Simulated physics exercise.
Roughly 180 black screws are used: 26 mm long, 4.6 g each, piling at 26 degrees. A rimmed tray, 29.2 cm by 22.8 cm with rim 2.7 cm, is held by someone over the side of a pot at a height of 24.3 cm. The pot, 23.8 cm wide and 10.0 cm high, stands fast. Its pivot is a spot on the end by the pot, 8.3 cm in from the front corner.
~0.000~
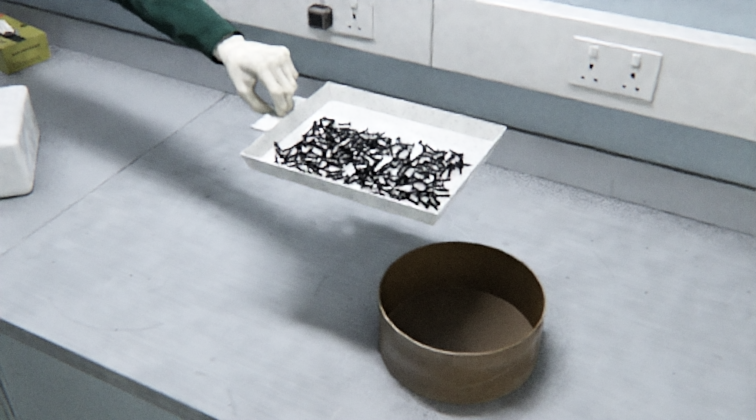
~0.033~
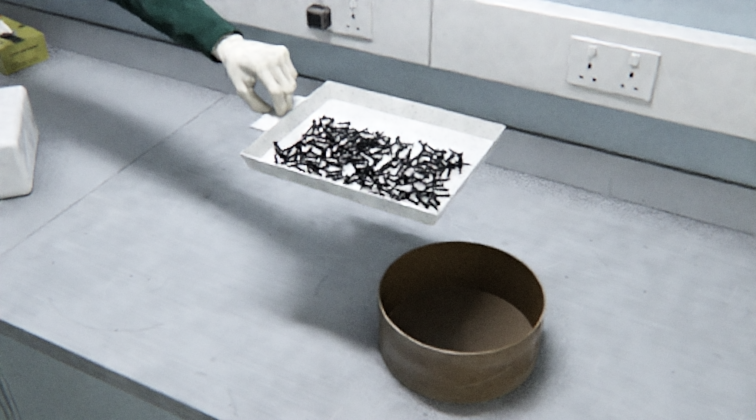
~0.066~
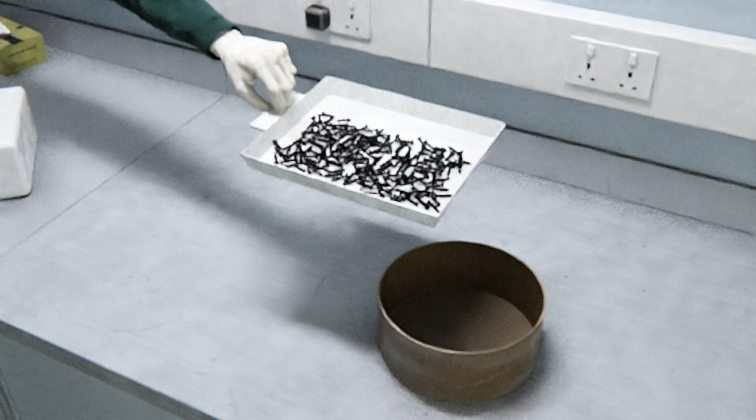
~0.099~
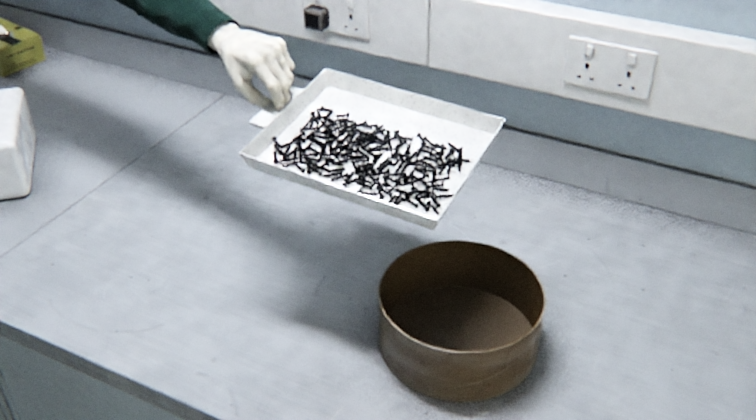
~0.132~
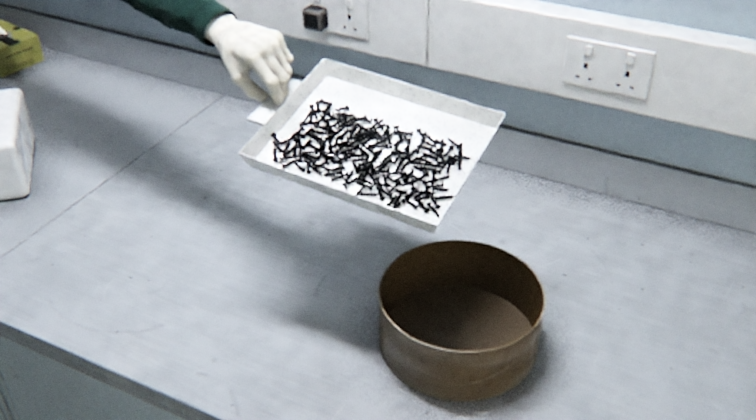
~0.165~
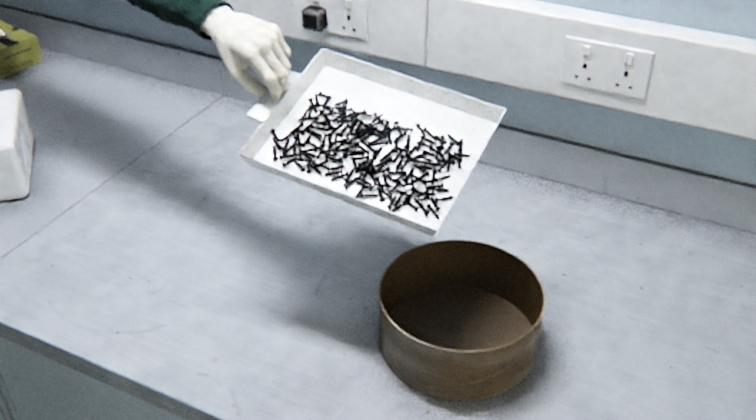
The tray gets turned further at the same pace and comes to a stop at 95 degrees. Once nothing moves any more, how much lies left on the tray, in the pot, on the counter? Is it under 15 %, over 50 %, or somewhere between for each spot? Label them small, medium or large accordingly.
Tray - small, pot - large, counter - medium.
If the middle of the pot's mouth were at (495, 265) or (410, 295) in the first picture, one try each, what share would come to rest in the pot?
The shares would be near 10 and 90 per cent respectively.
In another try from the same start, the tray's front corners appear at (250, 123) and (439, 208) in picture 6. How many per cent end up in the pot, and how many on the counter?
Pot 55; counter 45.
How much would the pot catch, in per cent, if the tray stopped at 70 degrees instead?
Near 35 %, then.
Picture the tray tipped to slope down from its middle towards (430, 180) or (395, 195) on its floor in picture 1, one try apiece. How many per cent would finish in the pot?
First try: Around 90 percent; second try: Around 95 percent.
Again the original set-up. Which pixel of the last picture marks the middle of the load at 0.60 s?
Around (383, 230).
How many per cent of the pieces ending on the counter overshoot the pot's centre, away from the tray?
About 10 per cent.
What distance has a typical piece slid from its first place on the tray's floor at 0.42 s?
It has moved some 5 cm from its start.
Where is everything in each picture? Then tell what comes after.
In the first frame, tray tilt 0 degrees, front corners at (248, 152) and (434, 209); middle of the pieces at (371, 157); pot at (462, 293).
In the second frame, tray tilt 1 degrees, front corners at (248, 152) and (434, 209); middle of the pieces at (371, 157).
In the third frame, tray tilt 3 degrees, front corners at (247, 152) and (434, 211); middle of the pieces at (371, 156).
In the fourth frame, tray tilt 6 degrees, front corners at (247, 152) and (434, 214), lowest corner right front; middle of the pieces at (370, 153).
In the fifth frame, tray tilt 11 degrees, front corners at (246, 151) and (434, 219), lowest corner right front; middle of the pieces at (370, 150).
In the sixth frame, tray tilt 16 degrees, front corners at (246, 151) and (434, 224), lowest corner right front; middle of the pieces at (370, 148); pot at (462, 291). Its pace works out near 155 degrees a second.
Then, at 0.42 s, tilt 55 degrees; the tray holds 100 %, the pot 0 %.
After 0.60 s, tilt 83 degrees; the tray holds 80 %, the pot 0 %.
After 0.89 s, tilt 95 degrees; the tray holds 0 %, the pot 65 %.
At rest (2.1 s), tray 0 %, pot 70 %, counter 30 %.
